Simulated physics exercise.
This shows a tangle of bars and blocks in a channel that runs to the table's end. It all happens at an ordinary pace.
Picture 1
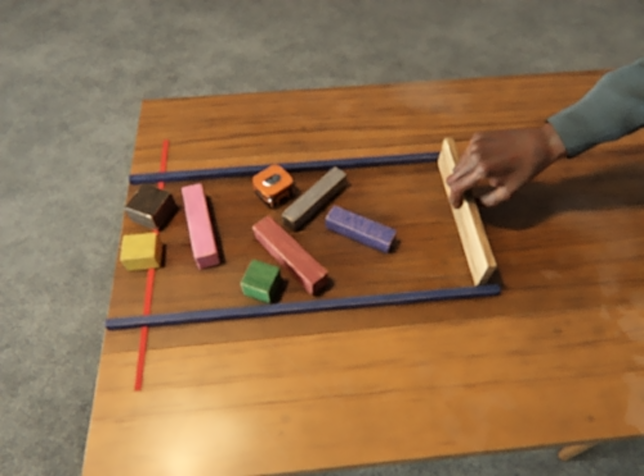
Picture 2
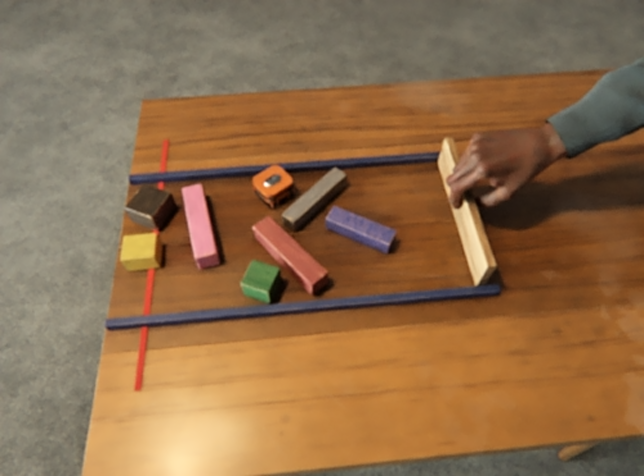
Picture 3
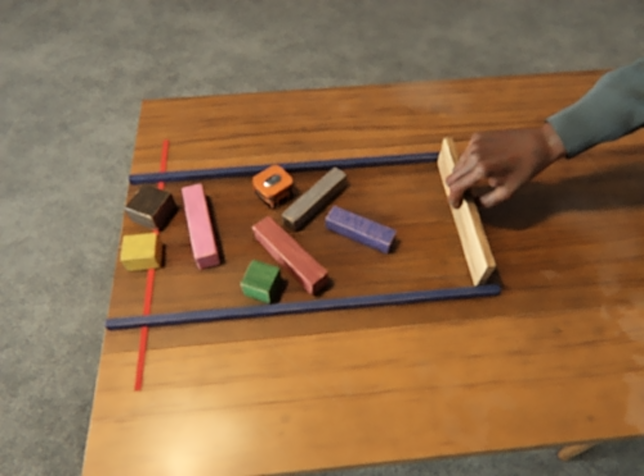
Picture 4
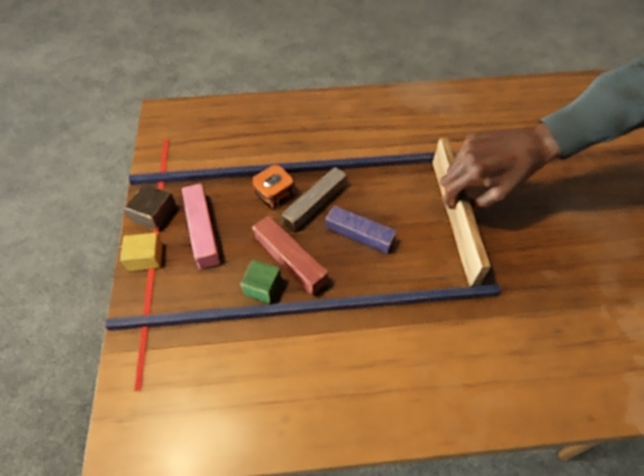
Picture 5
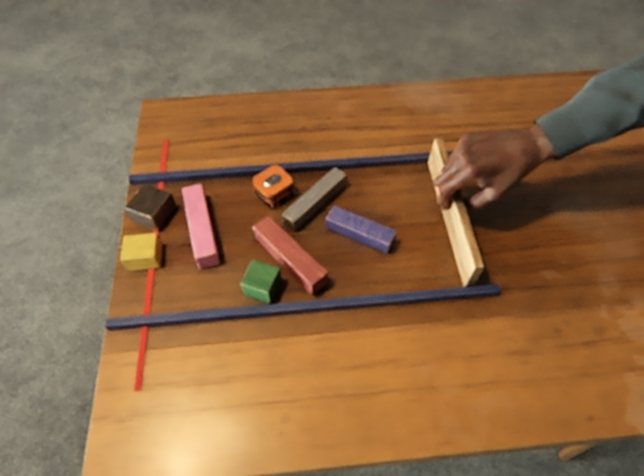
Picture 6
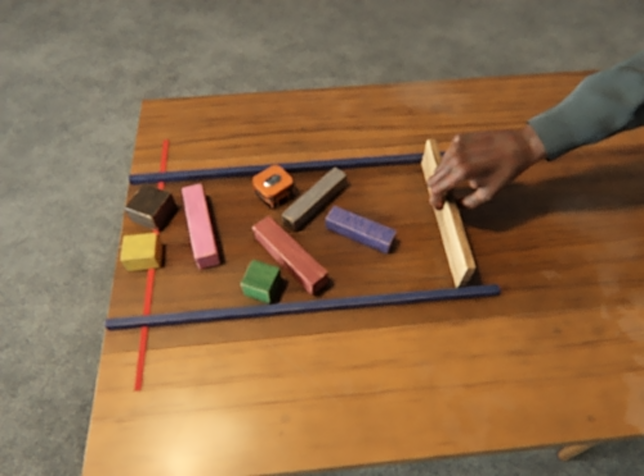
A hand in a grey-blue sleeve grips a pale wooden board standing across the right end of a channel on a brown wooden table, seen from above. Between two dark blue rails lie purple, grey, red and pink bars, an orange case and a green block, with black and yellow blocks by a red tape line at left. The board stays still, then slides slightly left; everything else, camera included, stays put.
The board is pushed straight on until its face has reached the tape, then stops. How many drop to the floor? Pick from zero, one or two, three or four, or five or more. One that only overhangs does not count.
The number that fall off is five or more.
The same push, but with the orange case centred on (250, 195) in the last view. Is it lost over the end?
It falls.
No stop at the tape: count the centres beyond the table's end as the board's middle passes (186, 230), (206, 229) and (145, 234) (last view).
In that order 3, 2 and 6.
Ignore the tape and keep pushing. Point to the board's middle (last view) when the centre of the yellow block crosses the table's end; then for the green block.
At (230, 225) for the yellow block; at (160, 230) for the green block.
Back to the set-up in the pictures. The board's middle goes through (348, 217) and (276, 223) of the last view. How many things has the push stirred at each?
2 and 6.
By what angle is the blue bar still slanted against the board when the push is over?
About 0°.
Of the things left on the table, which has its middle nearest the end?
The red bar.
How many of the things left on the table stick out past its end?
The number is 2.
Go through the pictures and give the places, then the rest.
Yellow block (142, 252); black block (151, 207); pink bar (200, 225); board (464, 208); tape (154, 245), in the first picture.
Black block (151, 207); grey bar (315, 199), in the second picture.
Pink bar (201, 225); orange case (274, 187), in the third picture.
Yellow block (142, 252); red bar (290, 255), in the fourth picture.
Black block (151, 207); board (453, 209), in the fifth picture.
Yellow block (142, 252); black block (151, 207); pink bar (201, 225); board (445, 210); tape (154, 245), in the sixth picture.
Soon after, none off yet; yellow block at rest near (142, 252); black block at rest near (151, 207); pink bar at rest near (201, 225).
At rest, the number that fall off is five or more; fallen, orange case, green block, pink bar, black block and yellow block.
